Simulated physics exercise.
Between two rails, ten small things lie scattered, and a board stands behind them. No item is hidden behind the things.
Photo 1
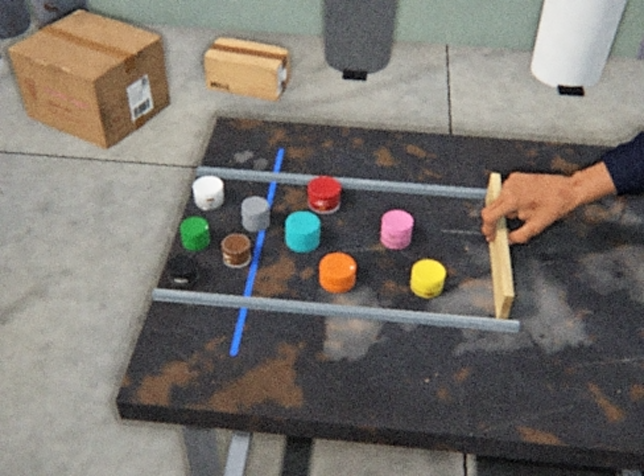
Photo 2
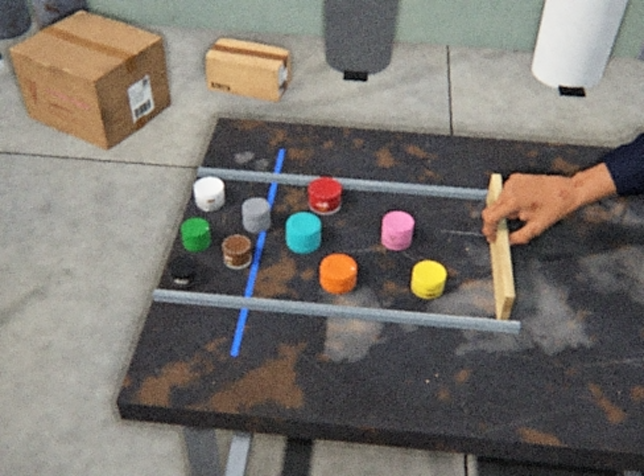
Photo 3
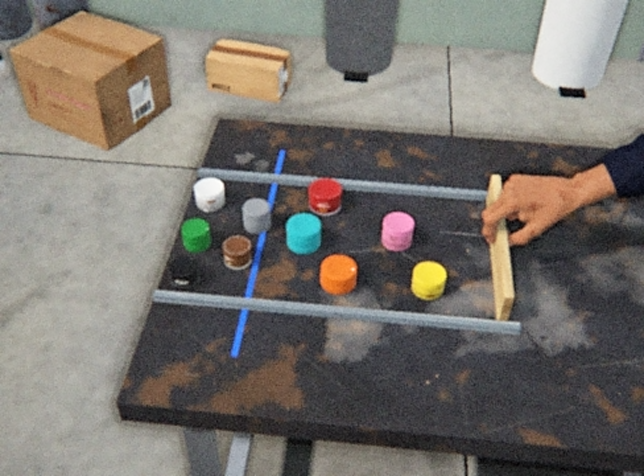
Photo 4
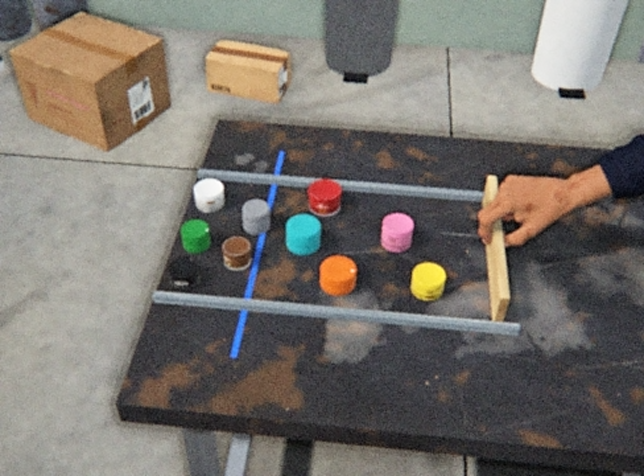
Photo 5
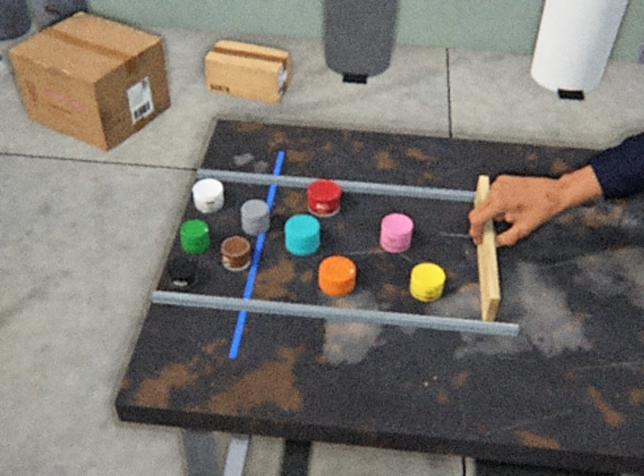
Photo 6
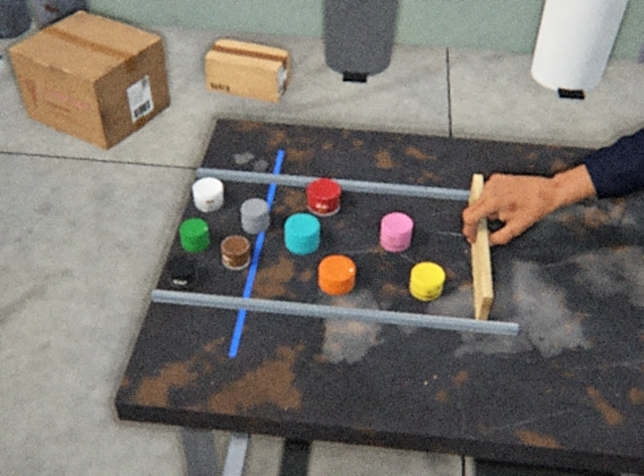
Wooden board held by a hand sliding slightly left between two rails, with scattered colourful lids and tubs staying still.
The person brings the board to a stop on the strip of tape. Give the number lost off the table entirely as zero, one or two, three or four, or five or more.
Okay, so the number that tips off the end comes to zero, I'd say.
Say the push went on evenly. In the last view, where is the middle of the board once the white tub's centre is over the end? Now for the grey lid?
Near (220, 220), then near (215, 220).
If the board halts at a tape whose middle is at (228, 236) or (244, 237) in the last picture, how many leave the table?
The first try gives 1 and the second gives 0.
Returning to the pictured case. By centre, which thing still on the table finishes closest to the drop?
Black tub.
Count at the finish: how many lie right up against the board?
At rest, 4 are in contact.
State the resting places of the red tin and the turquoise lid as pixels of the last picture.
You'll find the red tin at roughly (254, 191) and the turquoise lid at roughly (243, 232).
Soon after, none off yet; green lid at rest near (195, 235); black tub at rest near (183, 273); white tub at rest near (209, 195).
In the end, the number that fall off is zero.
